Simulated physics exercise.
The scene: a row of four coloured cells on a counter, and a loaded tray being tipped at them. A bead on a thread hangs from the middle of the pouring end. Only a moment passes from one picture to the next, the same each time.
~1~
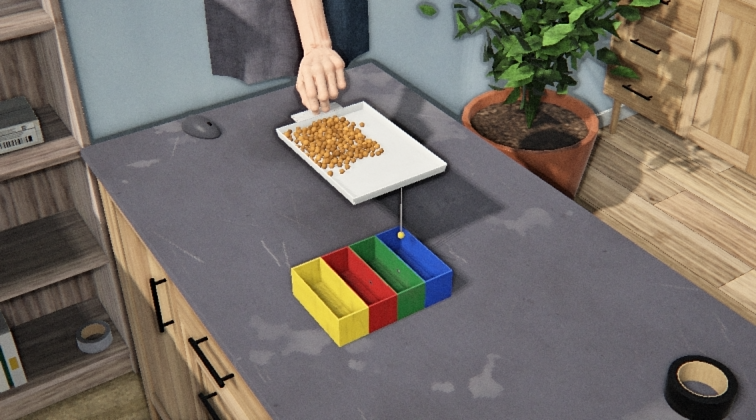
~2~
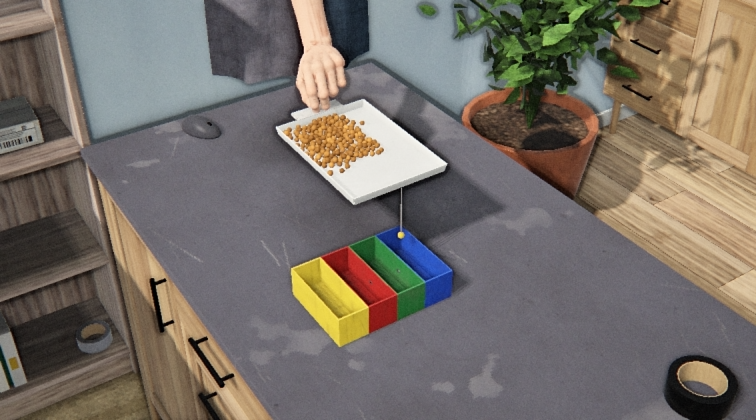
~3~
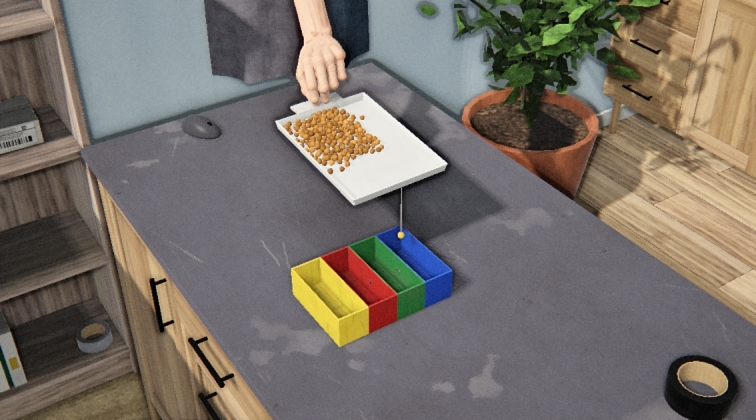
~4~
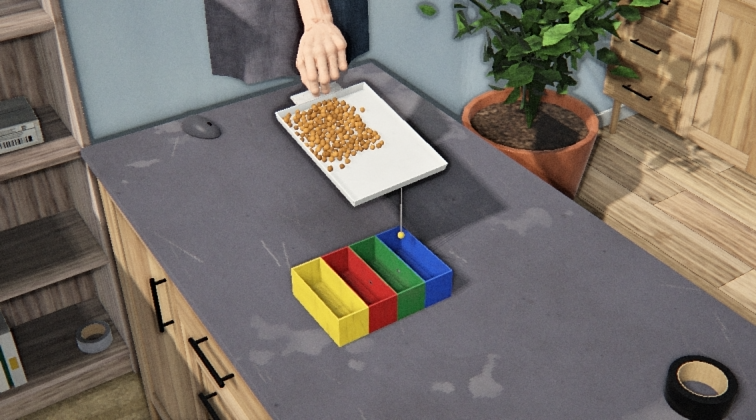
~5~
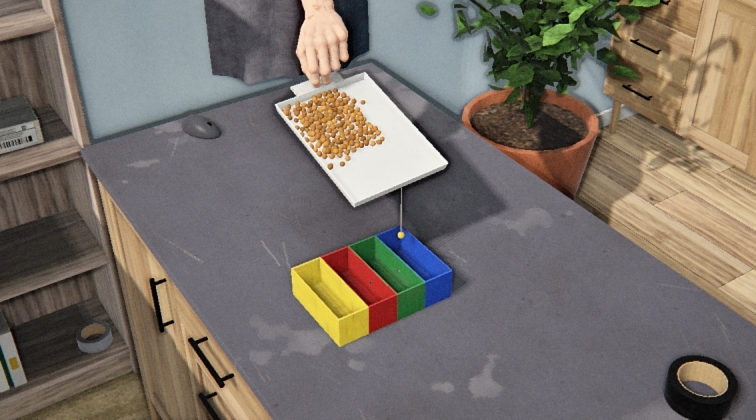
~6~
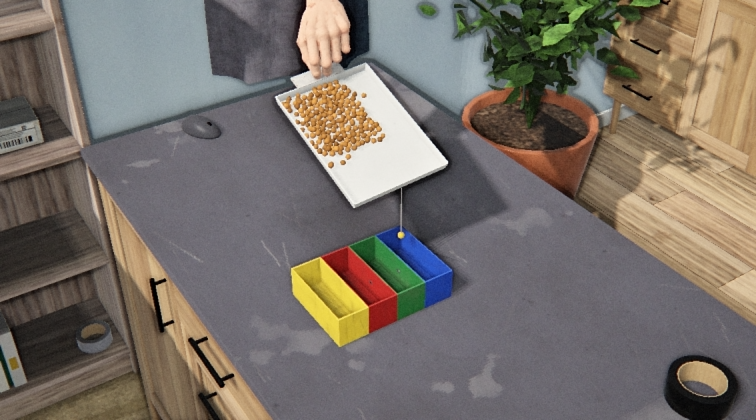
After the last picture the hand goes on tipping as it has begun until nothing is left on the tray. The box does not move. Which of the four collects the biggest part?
The green cell gets the most.
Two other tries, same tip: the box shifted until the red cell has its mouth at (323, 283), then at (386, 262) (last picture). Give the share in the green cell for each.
About 30 and 20 per cent.
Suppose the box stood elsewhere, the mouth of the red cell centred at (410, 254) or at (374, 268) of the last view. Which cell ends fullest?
In turn: That yellow cell; red.
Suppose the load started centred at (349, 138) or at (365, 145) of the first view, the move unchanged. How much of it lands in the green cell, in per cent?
Roughly 40 per cent, and 40 per cent.
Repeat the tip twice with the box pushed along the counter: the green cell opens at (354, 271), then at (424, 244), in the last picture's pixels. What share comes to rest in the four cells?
In turn 70 and 80 in a hundred.
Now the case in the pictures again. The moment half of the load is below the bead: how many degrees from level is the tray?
At some 105 degrees.
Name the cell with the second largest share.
In second place: The cell in red.
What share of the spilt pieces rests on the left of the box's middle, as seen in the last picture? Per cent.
Roughly 0 in a hundred.
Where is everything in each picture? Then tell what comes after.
In the first picture, corners of the pouring end near (354, 197) and (444, 164), level; middle of the load near (330, 142), roasted chickpeas; bead on its thread near (401, 235); yellow cell near (353, 324); red cell near (383, 311); green cell near (411, 299); blue cell near (438, 287).
In the second picture, corners of the pouring end near (354, 197) and (444, 164), level; middle of the load near (330, 141).
In the third picture, corners of the pouring end near (354, 198) and (445, 163), tipped barely, lowest at the left corner; middle of the load near (330, 136).
In the fourth picture, corners of the pouring end near (355, 200) and (445, 163), tipped a little, lowest at the left corner; middle of the load near (330, 130).
In the fifth picture, corners of the pouring end near (355, 201) and (445, 162), tipped a little, lowest at the left corner; middle of the load near (330, 124).
In the sixth picture, corners of the pouring end near (355, 202) and (446, 162), tipped clearly, lowest at the left corner; middle of the load near (331, 119); yellow cell near (353, 324); red cell near (383, 311); green cell near (411, 299); blue cell near (438, 287).
Shortly afterwards, tray tipped steeply; the bulk on the tray; only a few in the green cell; only a few in the red cell; only a few in the blue cell; only a few in the yellow cell; near a quarter falling or outside the box.
Next, tray tipped past a quarter turn; near a third on the tray; near a quarter in the green cell; a little in the red cell; a little in the blue cell; only a few in the yellow cell; near a quarter falling or outside the box.
Some moments later, tray tipped past a quarter turn; near a third in the green cell; near a quarter in the red cell; near a quarter in the blue cell; only a few in the yellow cell; a little falling or outside the box.
In the end, tray tipped past a quarter turn; near a third in the green cell; near a quarter in the red cell; near a quarter in the blue cell; only a few in the yellow cell; a little outside the box.
